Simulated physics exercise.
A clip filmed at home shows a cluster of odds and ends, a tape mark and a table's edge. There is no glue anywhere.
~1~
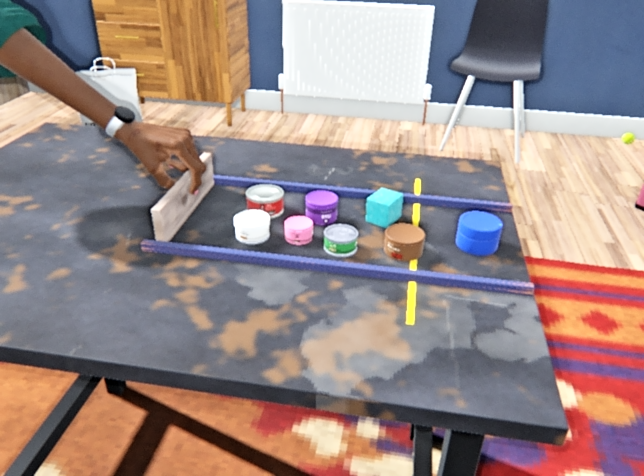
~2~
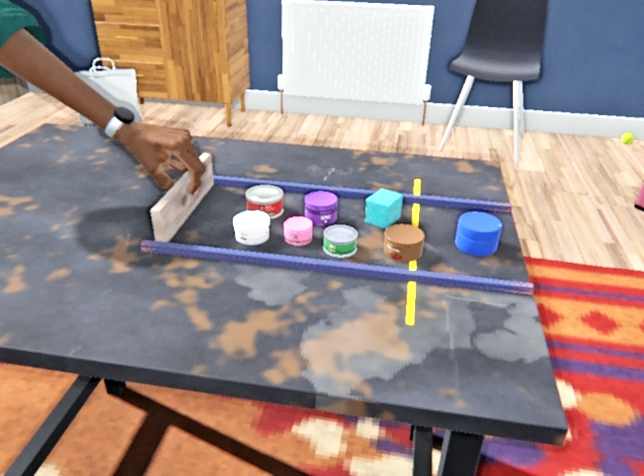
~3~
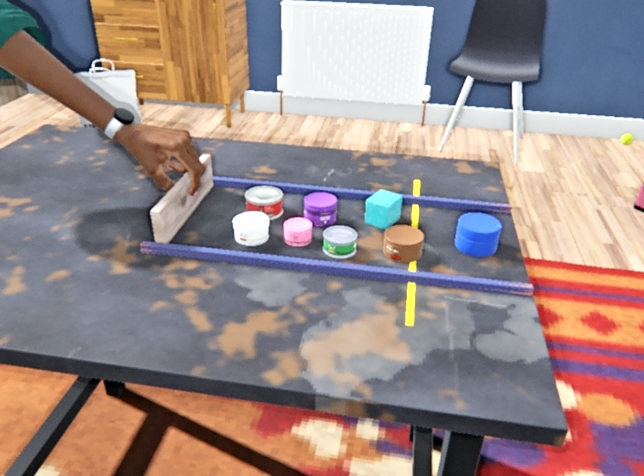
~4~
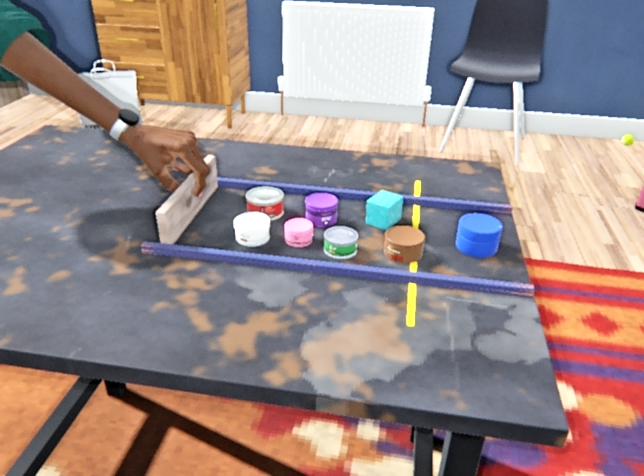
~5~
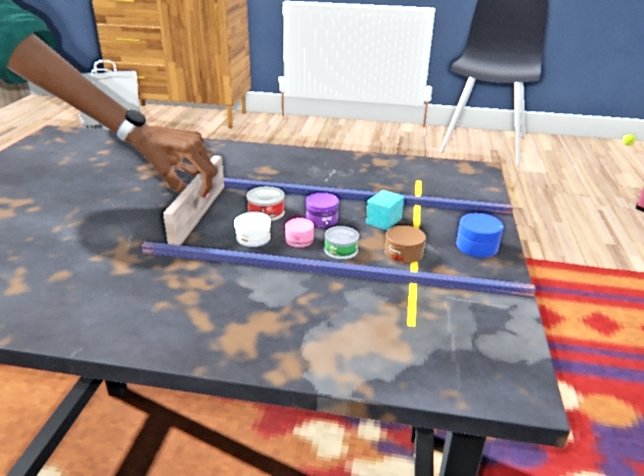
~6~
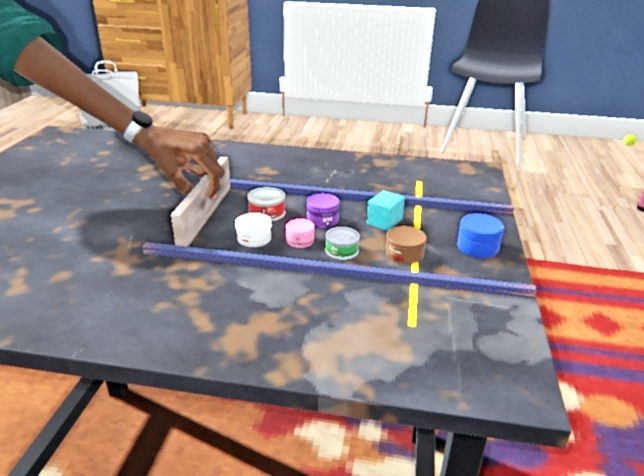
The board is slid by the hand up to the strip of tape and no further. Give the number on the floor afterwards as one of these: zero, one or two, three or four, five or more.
The loss over the edge is nothing at all.
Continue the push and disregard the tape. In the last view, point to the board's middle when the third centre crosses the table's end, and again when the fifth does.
In pixels, around (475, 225) followed by around (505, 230).
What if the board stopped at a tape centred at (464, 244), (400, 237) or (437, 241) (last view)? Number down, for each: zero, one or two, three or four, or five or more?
In order: Either one or two, none at all, none.
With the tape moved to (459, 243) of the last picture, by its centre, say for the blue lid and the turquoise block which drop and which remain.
Blue lid gone, turquoise block safe.
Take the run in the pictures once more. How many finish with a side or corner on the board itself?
At rest, 2 are in contact.
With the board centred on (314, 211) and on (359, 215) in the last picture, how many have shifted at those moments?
First 6, then 7.
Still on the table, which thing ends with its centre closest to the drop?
It's the blue lid that ends nearest.
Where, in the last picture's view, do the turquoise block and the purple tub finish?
First at (445, 205); second at (472, 227).
Early on, none off yet; blue lid at rest near (480, 236); brown tub at rest near (406, 245); turquoise block at rest near (386, 210).
A while later, none off yet; blue lid at rest near (480, 236); brown tub travelled a little near (417, 246); turquoise block travelled about its own width near (416, 210).
Finally, the number that fall off is zero.
